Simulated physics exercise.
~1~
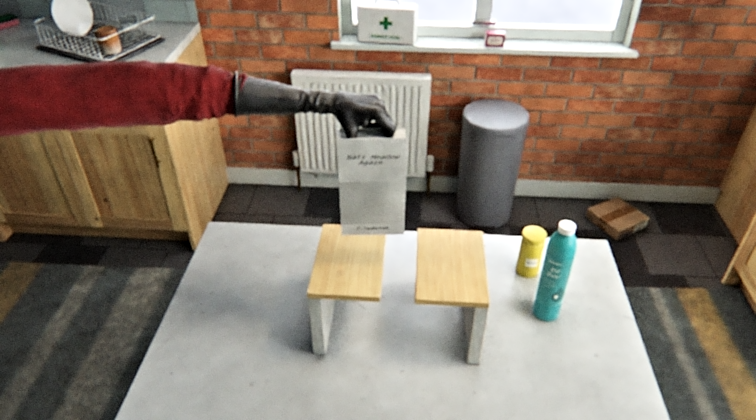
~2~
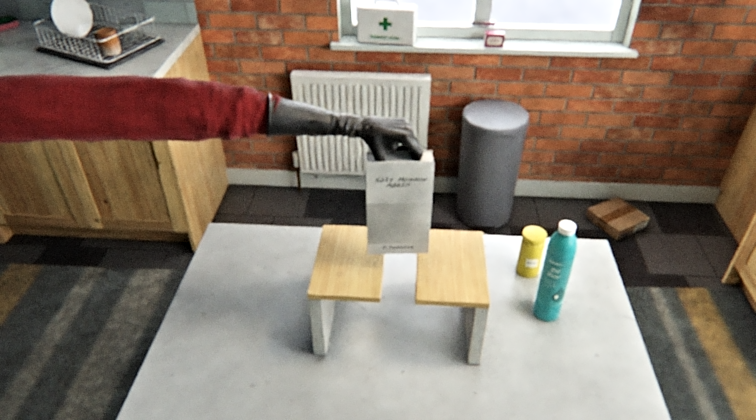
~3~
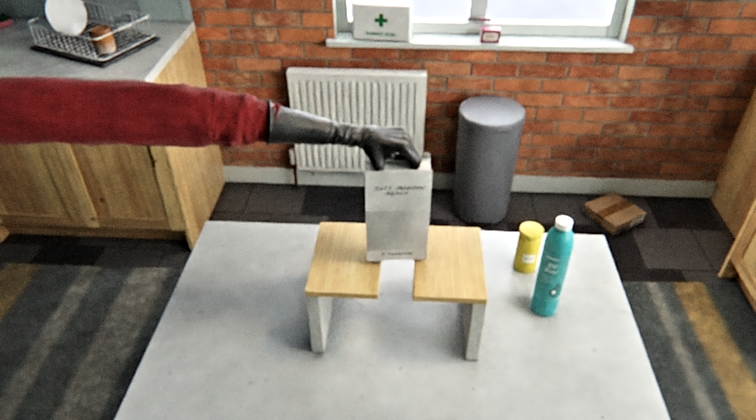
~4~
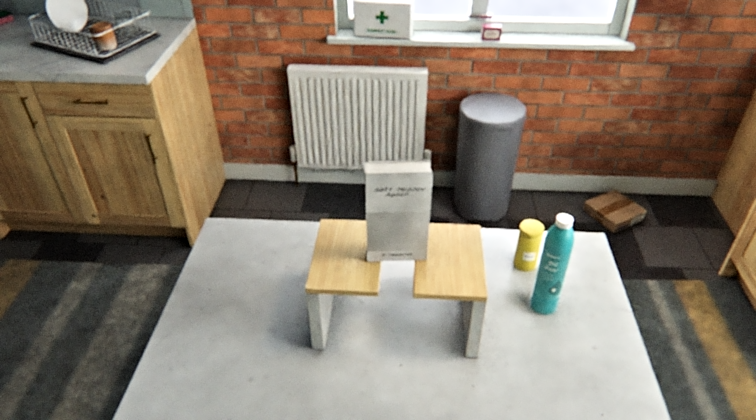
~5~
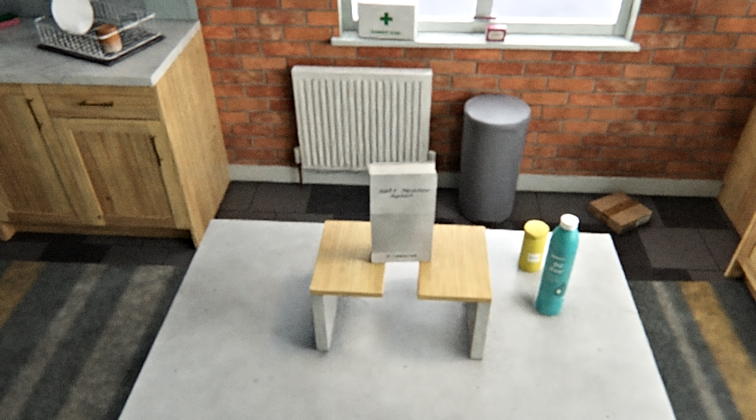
A gloved hand lowers a white book across two small ledges, where it stays upright.
